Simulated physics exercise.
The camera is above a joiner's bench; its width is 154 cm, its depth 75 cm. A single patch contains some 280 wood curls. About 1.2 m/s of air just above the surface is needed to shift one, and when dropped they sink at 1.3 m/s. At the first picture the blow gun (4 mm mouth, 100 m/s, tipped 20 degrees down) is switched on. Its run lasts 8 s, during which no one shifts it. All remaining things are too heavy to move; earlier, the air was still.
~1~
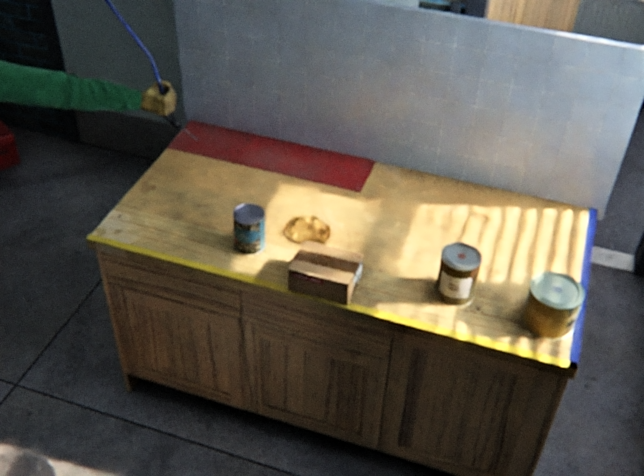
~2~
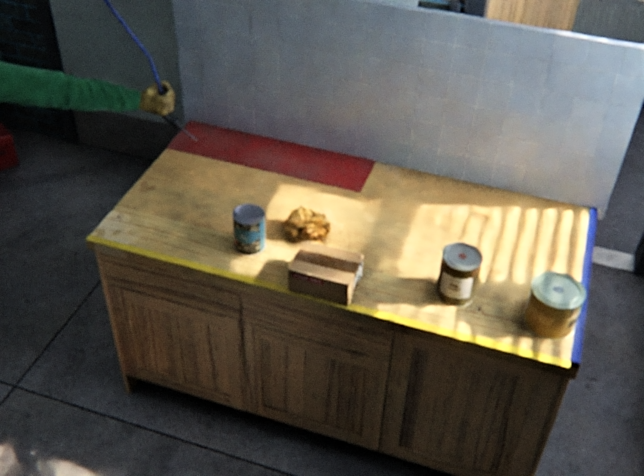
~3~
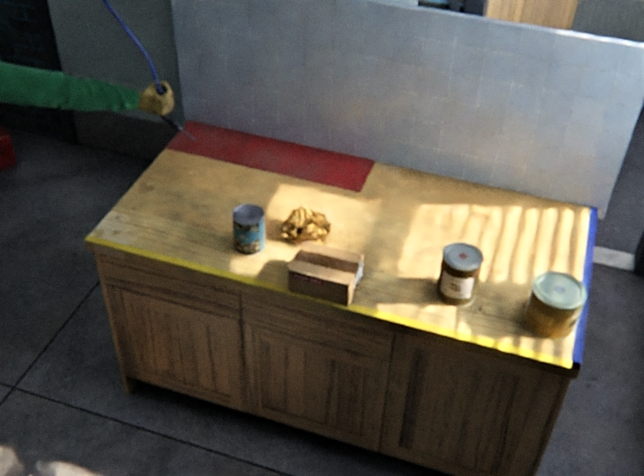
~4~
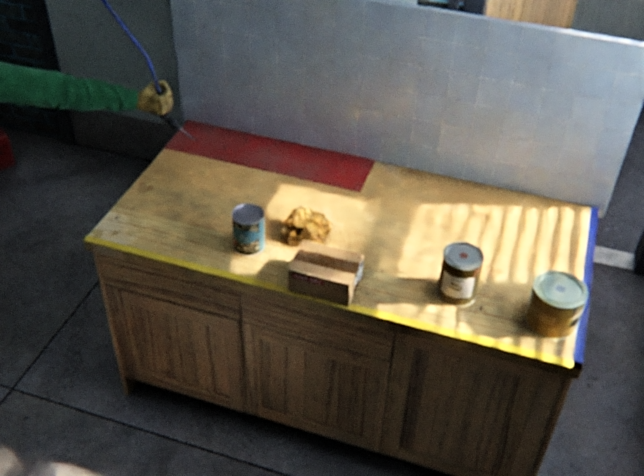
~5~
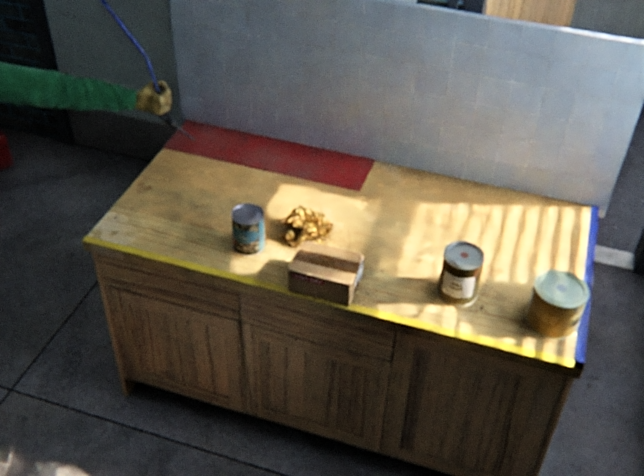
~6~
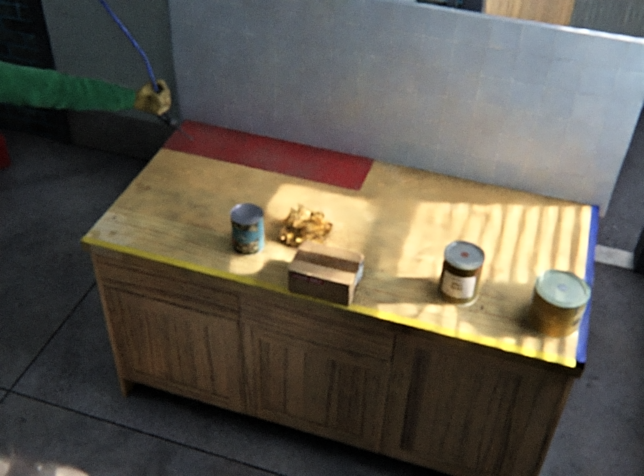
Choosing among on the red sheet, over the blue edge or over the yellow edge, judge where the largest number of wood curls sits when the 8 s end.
The largest number sits at the yellow one.
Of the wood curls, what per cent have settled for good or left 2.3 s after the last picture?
About 60 %.
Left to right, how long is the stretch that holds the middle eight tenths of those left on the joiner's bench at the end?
Roughly 30 cm from left to right.
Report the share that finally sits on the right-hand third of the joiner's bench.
Roughly 40 in a hundred.
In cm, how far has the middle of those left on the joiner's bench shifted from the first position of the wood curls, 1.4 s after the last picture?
Around 55 cm from the start.
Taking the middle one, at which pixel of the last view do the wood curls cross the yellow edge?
I'd put my finger close to (454, 337).
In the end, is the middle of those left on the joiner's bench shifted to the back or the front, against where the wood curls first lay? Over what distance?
Shift toward the near edge, approx. 20 cm.
Then, 1.4 s after the last picture, 56 % are on the move or not yet settled, 0 % are over the blue edge, 0 % on the red sheet and 36 % over the yellow edge; the middle of those still in play is near (445, 315).
Then, 2.3 s after the last picture, 38 % are on the move or not yet settled, 0 % are over the blue edge, 0 % on the red sheet and 44 % over the yellow edge; the middle of those still in play is near (457, 318).
Then, 4.2 s after the last picture, 28 % are on the move or not yet settled, 0 % are over the blue edge, 0 % on the red sheet and 49 % over the yellow edge; the middle of those still in play is near (457, 311).
Then, 7.8 s after the last picture, at the end, 1 % are over the blue edge, 0 % on the red sheet and 55 % over the yellow edge; the middle of those still in play is near (449, 306).
